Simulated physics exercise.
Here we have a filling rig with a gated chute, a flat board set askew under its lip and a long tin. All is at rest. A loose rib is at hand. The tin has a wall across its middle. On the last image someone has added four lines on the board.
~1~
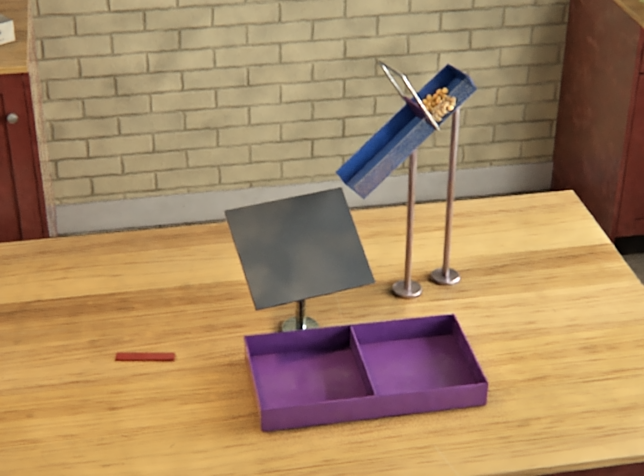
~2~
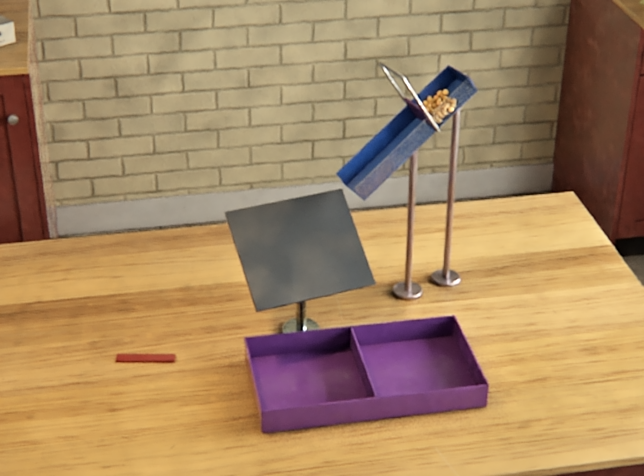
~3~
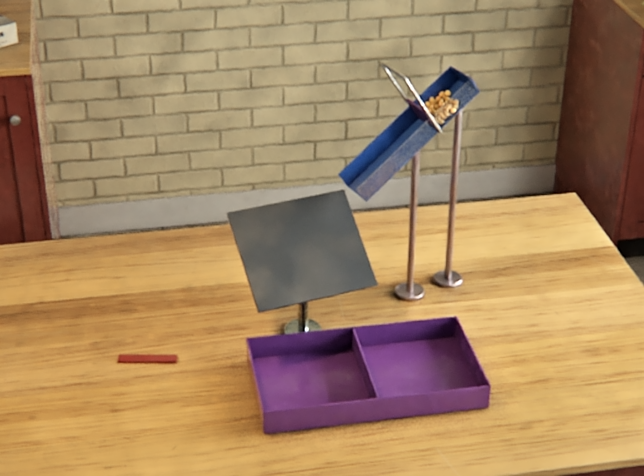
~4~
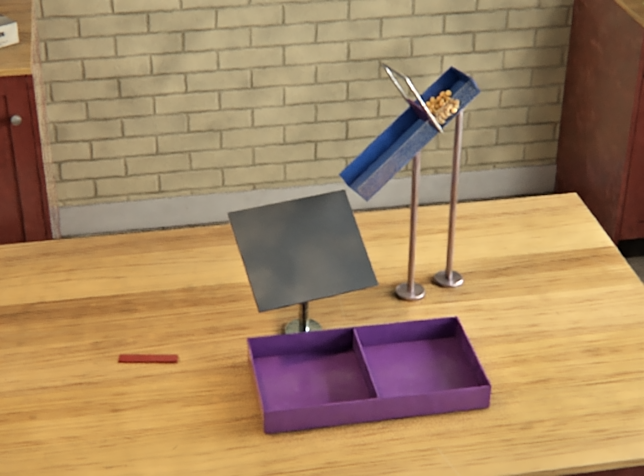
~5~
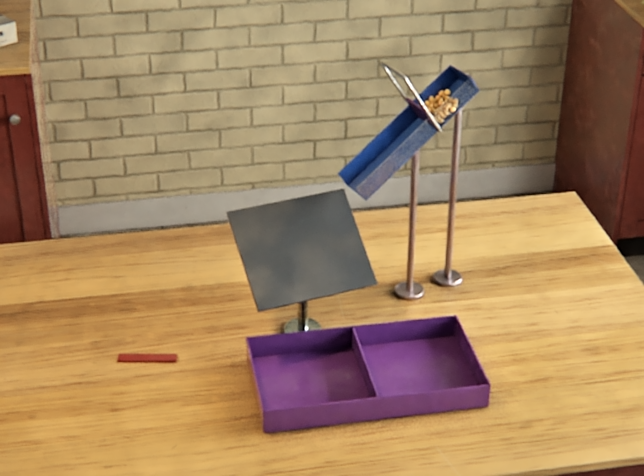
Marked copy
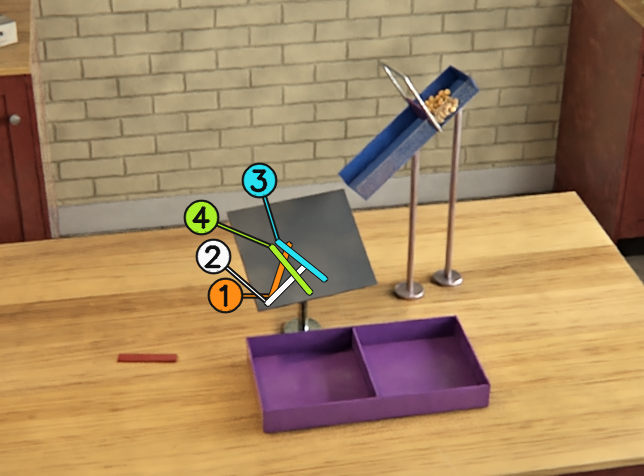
The clip opens on a wooden table holding a raised blue chute with small tan pieces behind a gate, a tilted dark board on a stand, a divided purple tray, and a red strip at left. The view shifts very slightly, but the objects all stay still and the gate remains shut throughout.
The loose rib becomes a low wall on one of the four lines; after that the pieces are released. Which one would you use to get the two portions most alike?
The answer is line 3.
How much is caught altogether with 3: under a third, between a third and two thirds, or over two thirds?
It is over two thirds.
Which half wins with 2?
The left half.
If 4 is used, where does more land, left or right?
Left.
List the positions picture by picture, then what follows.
Load behind the gate at (435, 105), dried chickpeas; lip of the chute at (354, 192), sloping gently, in the first picture.
Middle of the board at (301, 248), tilted fairly steeply; middle of its low edge at (318, 298); of its high edge at (284, 200), in the second picture.
Front corners of the tin at (264, 412) and (490, 386); front end of its middle wall at (379, 398); gate still shut at (418, 108), in the third picture.
Middle of the load at (438, 107); lip at (358, 194), in the fourth picture.
Middle of the load at (437, 106); lip at (357, 193), in the fifth picture.
On the marked copy, line 1 from (289, 244) to (272, 296); line 2 from (306, 264) to (267, 303); line 3 from (278, 242) to (324, 278); line 4 from (272, 247) to (309, 292).
With 1, of what is caught, nearly all in the left half, a stray few in the right.
With 2, of what is caught, nearly all in the left half, a stray few in the right.
With 3, of what is caught, about a third in the left half, about two thirds in the right.
With 4, of what is caught, nearly all in the left half, a small part in the right.
